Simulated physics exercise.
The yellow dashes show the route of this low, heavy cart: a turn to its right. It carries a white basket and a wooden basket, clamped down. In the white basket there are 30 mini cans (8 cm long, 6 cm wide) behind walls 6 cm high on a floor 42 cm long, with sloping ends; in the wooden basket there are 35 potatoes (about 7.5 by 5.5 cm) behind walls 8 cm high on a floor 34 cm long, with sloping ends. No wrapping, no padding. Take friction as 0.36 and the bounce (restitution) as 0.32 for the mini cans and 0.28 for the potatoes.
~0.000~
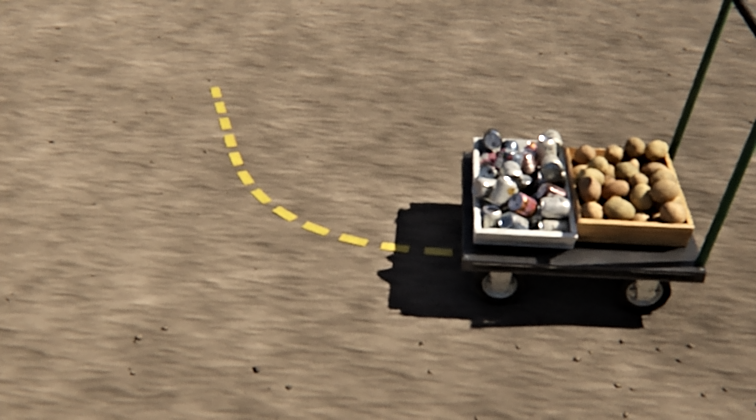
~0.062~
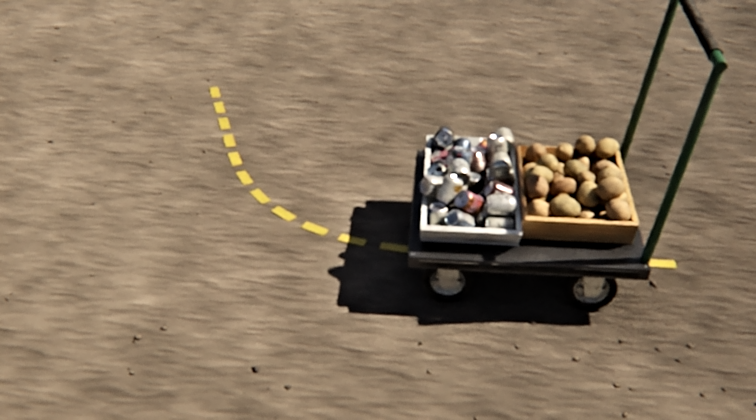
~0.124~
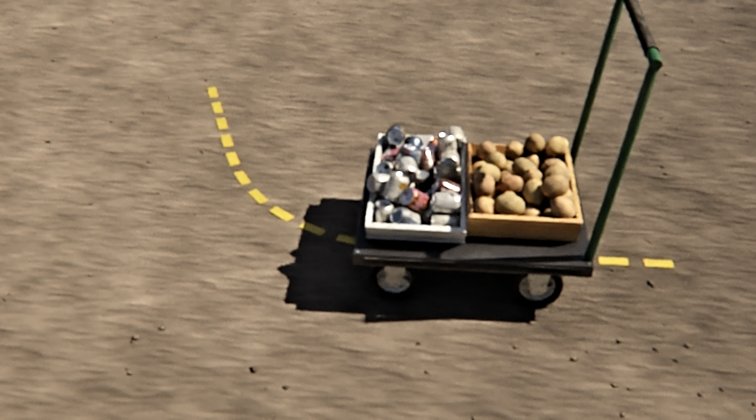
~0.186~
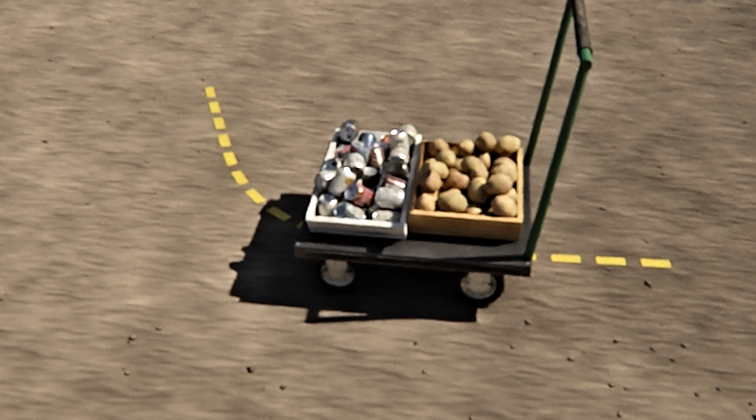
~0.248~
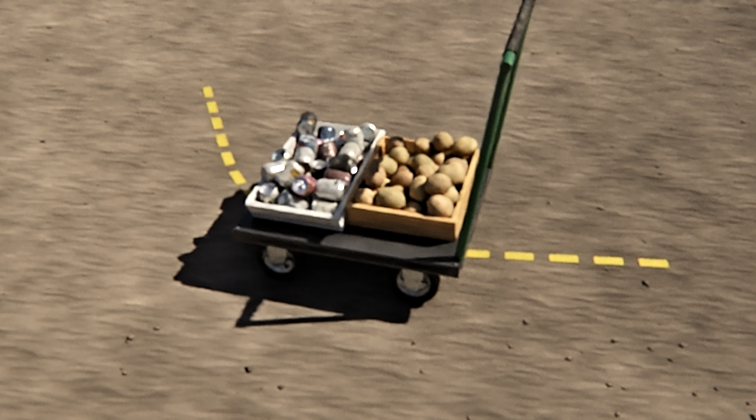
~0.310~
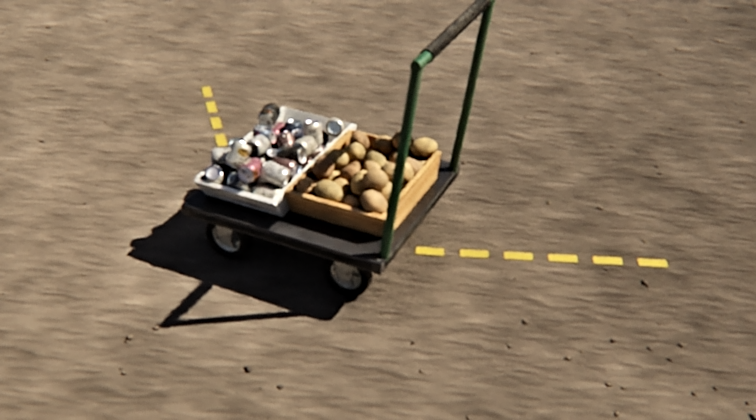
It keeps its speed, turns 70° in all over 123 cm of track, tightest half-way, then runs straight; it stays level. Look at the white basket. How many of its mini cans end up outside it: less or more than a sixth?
The white basket loses more than a sixth of its mini cans.
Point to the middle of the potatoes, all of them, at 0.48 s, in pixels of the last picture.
Around (253, 139).
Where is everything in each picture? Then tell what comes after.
In the first frame (we follow the rim corner now nearest the camera; the camera pans a little), white basket at (575, 233); wooden basket at (691, 224); turned 0°, 0 cm rolled; nothing out yet.
In the second frame, white basket at (519, 230); wooden basket at (636, 221); turned 0°, 15 cm rolled.
In the third frame, white basket at (463, 227); wooden basket at (580, 219); turned 0°, 30 cm rolled.
In the fourth frame, white basket at (403, 223); wooden basket at (520, 218); turned 3°, 45 cm rolled.
In the fifth frame, white basket at (337, 215); wooden basket at (454, 219); turned 11°, 60 cm rolled.
In the sixth frame, white basket at (274, 200); wooden basket at (384, 215); turned 22°, 74 cm rolled; nothing out yet.
After 0.38 s, 0 of 30 out of the white basket and 0 of 35 out of the wooden basket.
After 0.48 s, 3 of 30 out of the white basket and 0 of 35 out of the wooden basket.
After 0.63 s, 8 of 30 out of the white basket and 2 of 35 out of the wooden basket.
Final count (at 1.09 s), 8 of 30 out of the white basket and 3 of 35 out of the wooden basket. Asked share, 8 of 30, 27 per cent.
